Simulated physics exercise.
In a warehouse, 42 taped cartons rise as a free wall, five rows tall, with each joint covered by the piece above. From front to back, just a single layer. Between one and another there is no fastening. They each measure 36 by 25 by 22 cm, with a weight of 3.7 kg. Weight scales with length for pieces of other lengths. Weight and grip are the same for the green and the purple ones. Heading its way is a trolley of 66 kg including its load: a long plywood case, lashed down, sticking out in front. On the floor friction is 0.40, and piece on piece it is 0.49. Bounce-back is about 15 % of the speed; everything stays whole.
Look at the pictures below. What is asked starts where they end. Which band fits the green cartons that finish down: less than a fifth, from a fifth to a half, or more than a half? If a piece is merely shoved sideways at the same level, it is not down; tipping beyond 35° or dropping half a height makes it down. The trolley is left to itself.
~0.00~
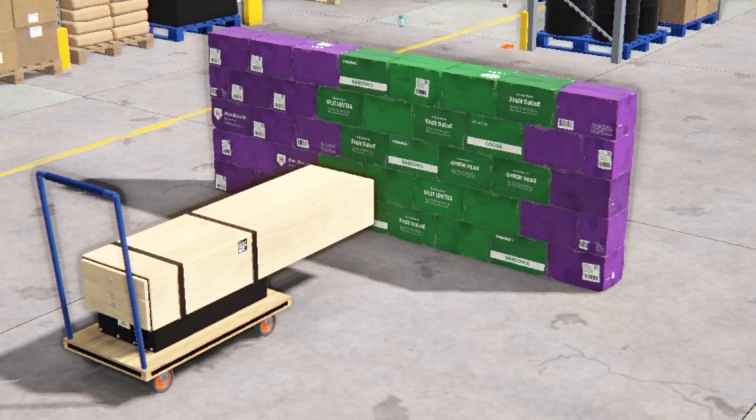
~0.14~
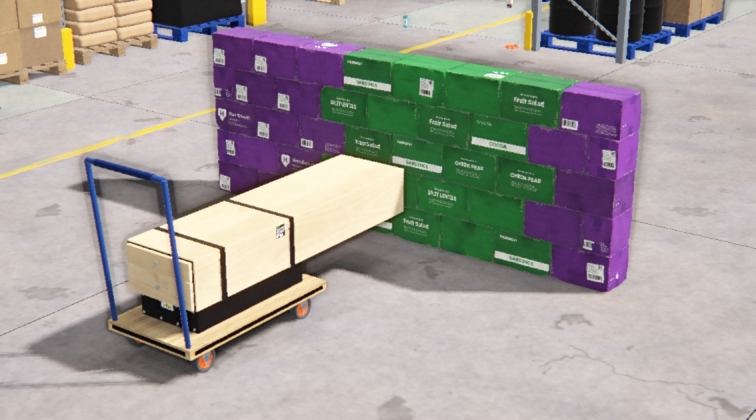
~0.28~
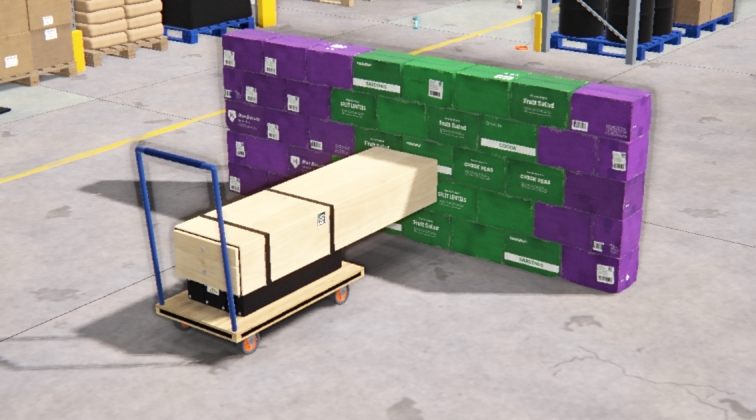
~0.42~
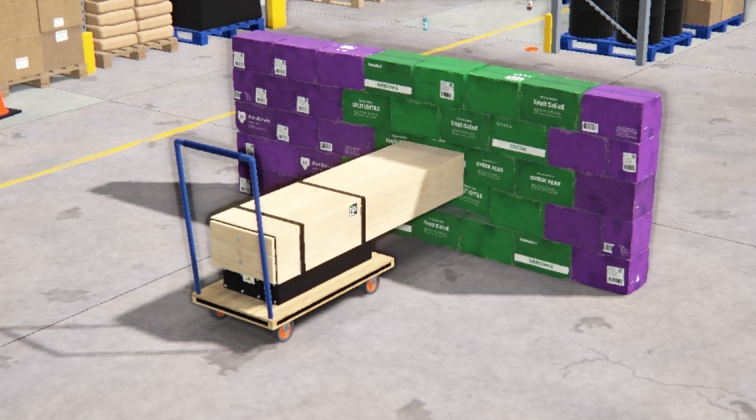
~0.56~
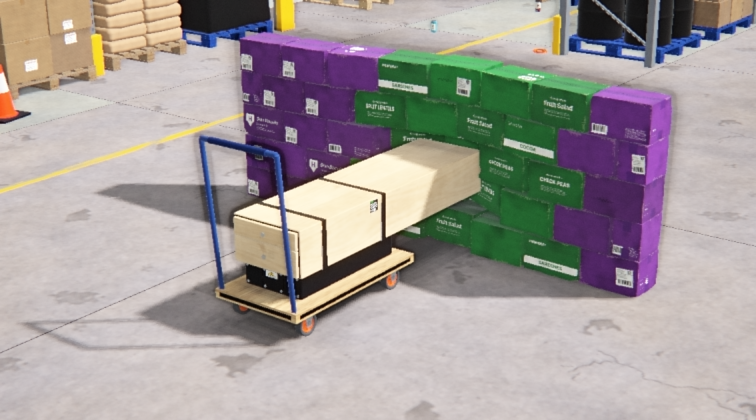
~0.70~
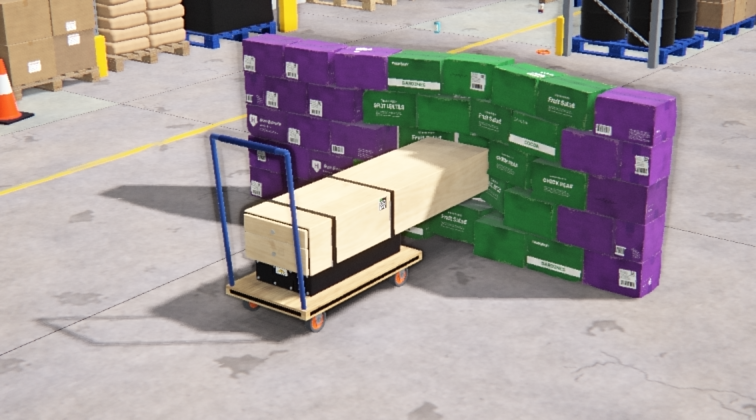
More than a half.
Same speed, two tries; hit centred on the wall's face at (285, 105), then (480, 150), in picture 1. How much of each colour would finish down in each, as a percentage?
For purple it's 30 then 10 per cent, for green 10 then 30 per cent.
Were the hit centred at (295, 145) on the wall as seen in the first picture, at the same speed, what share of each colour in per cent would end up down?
Down at the end: Purple 50 percent, green 30 percent.
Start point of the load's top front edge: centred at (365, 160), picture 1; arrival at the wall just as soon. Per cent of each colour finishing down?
Purple 0%, green 0%.
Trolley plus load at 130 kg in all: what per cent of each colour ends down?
Share down - purple: 0; green: 60 (per cent).
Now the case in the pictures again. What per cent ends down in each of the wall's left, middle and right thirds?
I'd put it at 10 % left, 80 % middle and 30 % right.
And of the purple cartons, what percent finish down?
For purple, it's 0 per cent down at the end.
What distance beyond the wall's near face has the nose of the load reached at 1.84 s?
At that time it's around 35 cm.
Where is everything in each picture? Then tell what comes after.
In the first picture (we follow the side turned to the camera; the camera pans a little), load (367, 196) 55 cm short of the wall; top green carton (362, 76); top purple carton (228, 52); no piece has moved.
The second picture shows load (398, 185) 30 cm short of the wall; top green carton (367, 76).
The third picture shows load (432, 175) 59 mm short of the wall; top green carton (376, 78).
The fourth picture shows load (459, 168) 13 cm into the wall's line; top green carton (387, 79); steepest lean 3°, the carton at (414, 119); 9 stirred so far.
The fifth picture shows load (476, 165) 24 cm into the wall's line; top green carton (402, 79) displaced 7 cm; 15 stirred so far.
The sixth picture shows load (484, 163) 30 cm into the wall's line; top green carton (414, 76) displaced 14 cm; top purple carton (262, 59); 17 stirred so far.
Around 0.90 s, load 35 cm past the wall's line, still rolling; 1 of the 20 green cartons down (1 of 42 in all colours); top green carton tipped 4°.
Around 1.16 s, load 41 cm past the wall's line, still rolling; 7 of the 20 green cartons down (7 of 42 in all colours); top green carton tipped 24°, 15 cm lower.
Around 1.48 s, load 43 cm past the wall's line, still rolling; 14 of the 20 green cartons down (15 of 42 in all colours); top green carton tipped 62°, 74 cm lower.
Around 1.84 s, load 37 cm past the wall's line, still rolling; 13 of the 20 green cartons down (14 of 42 in all colours); top green carton upside down.
Finally (2.6 s), load 32 cm past the wall's line, stopped; 13 of the 20 green cartons down (14 of 42 in all colours); top green carton upside down; top purple carton unmoved. That is 65 per cent. Seen by the last camera, middles, top green carton near (508, 157), top purple carton near (275, 55).
